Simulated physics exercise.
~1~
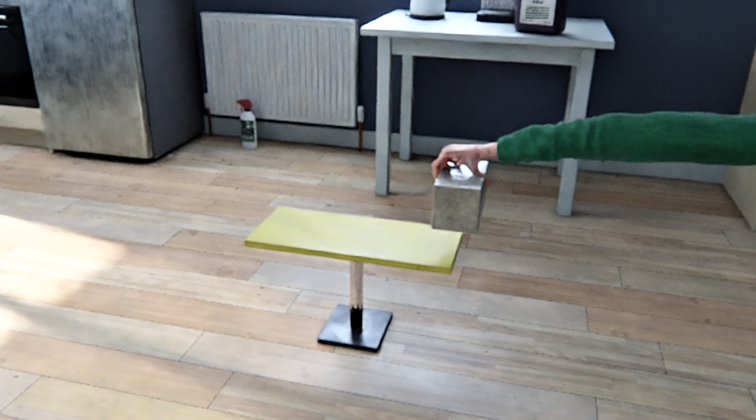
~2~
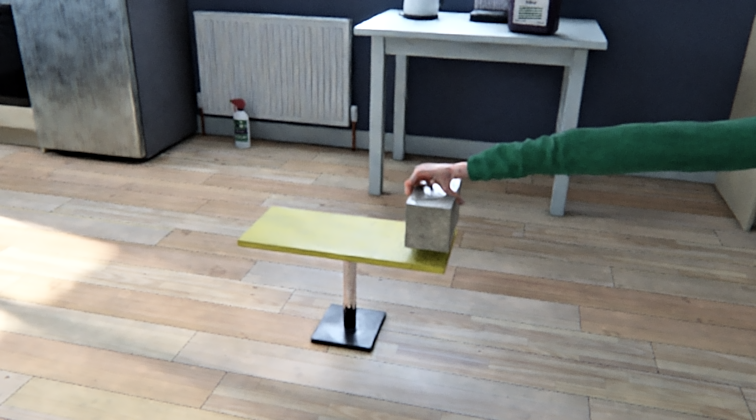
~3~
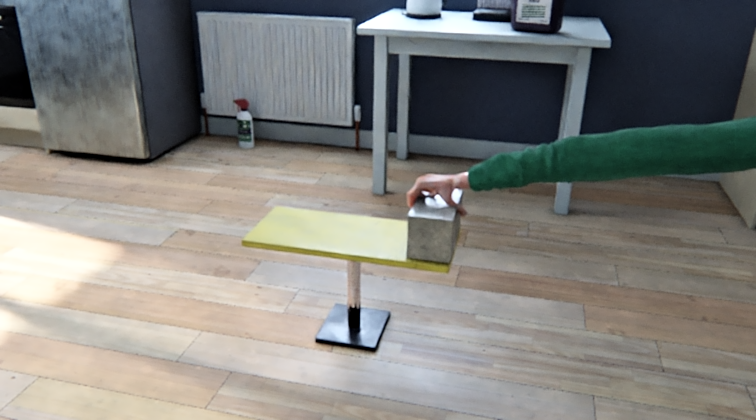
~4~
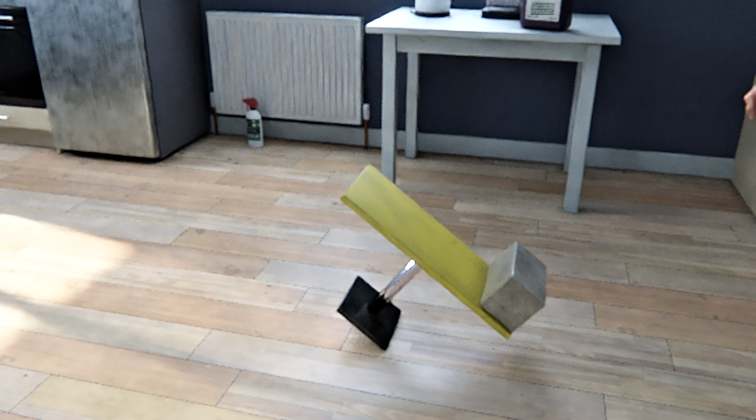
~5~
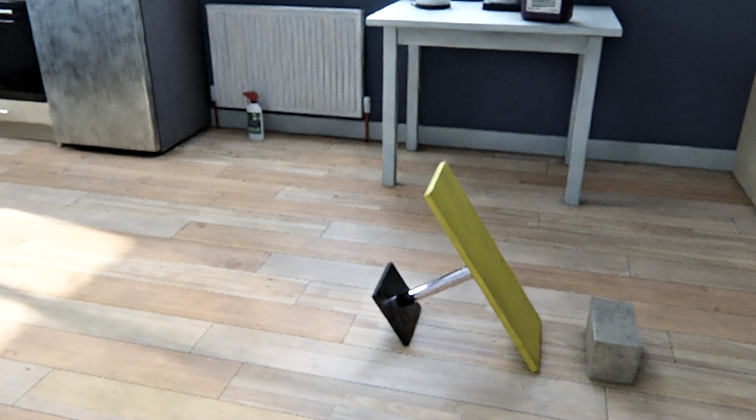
In a house, a hand sets a grey slab on a yellow side table, which tips over rightward.
